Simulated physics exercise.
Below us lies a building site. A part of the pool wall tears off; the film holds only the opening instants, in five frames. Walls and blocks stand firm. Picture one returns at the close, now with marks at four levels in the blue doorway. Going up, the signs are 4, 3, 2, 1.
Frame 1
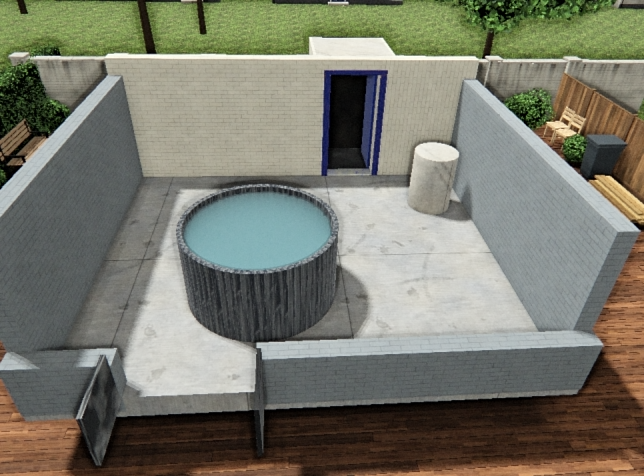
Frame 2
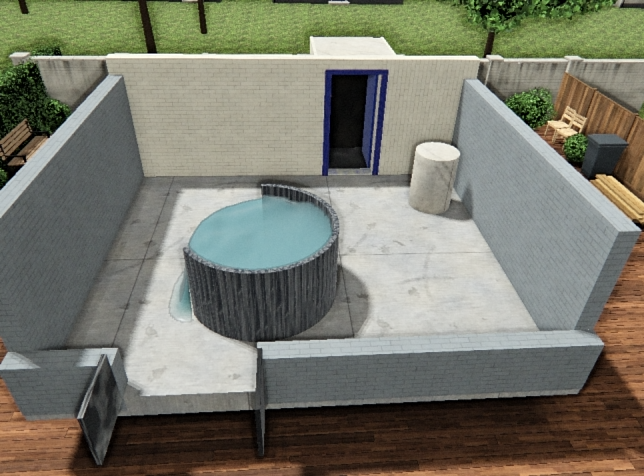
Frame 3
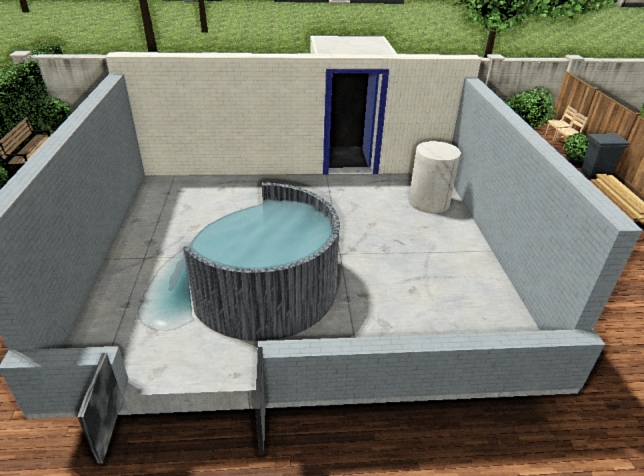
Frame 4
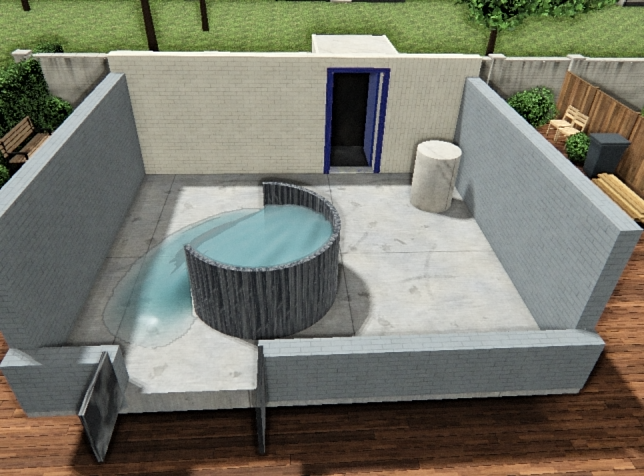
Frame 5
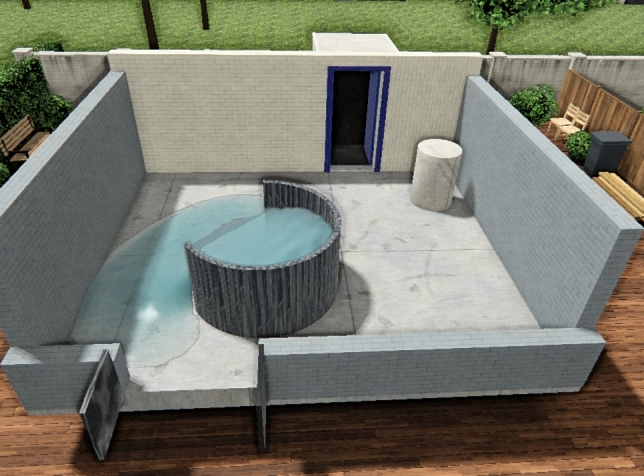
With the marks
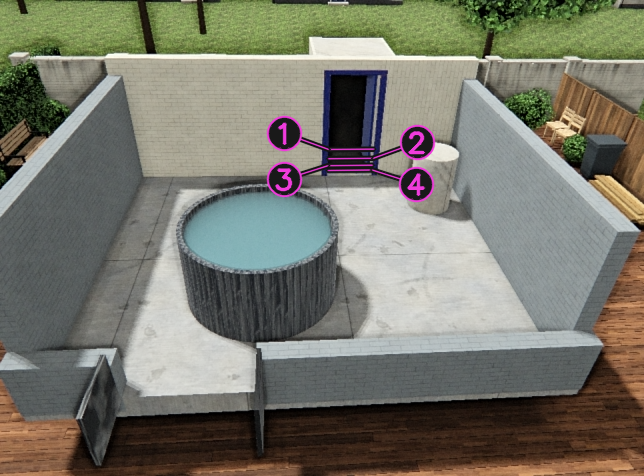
Water pouring from the open left side of a round, dark-walled pool and spreading across the pale floor of a walled yard.
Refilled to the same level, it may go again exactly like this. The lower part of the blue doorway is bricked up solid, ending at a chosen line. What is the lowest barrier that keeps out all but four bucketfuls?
Go for 4.
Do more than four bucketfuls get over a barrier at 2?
No.
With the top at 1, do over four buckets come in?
No, that is safe.
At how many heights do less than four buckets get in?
All of the four.
On the marked copy, 1 at (351, 149); 2 at (350, 158); 3 at (350, 165); 4 at (350, 170); from the bottom up 4, 3, 2, 1.
With 1, nothing gets over.
With 2, nothing gets over.
With 3, nothing gets over.
With 4, a bucket or two gets in.
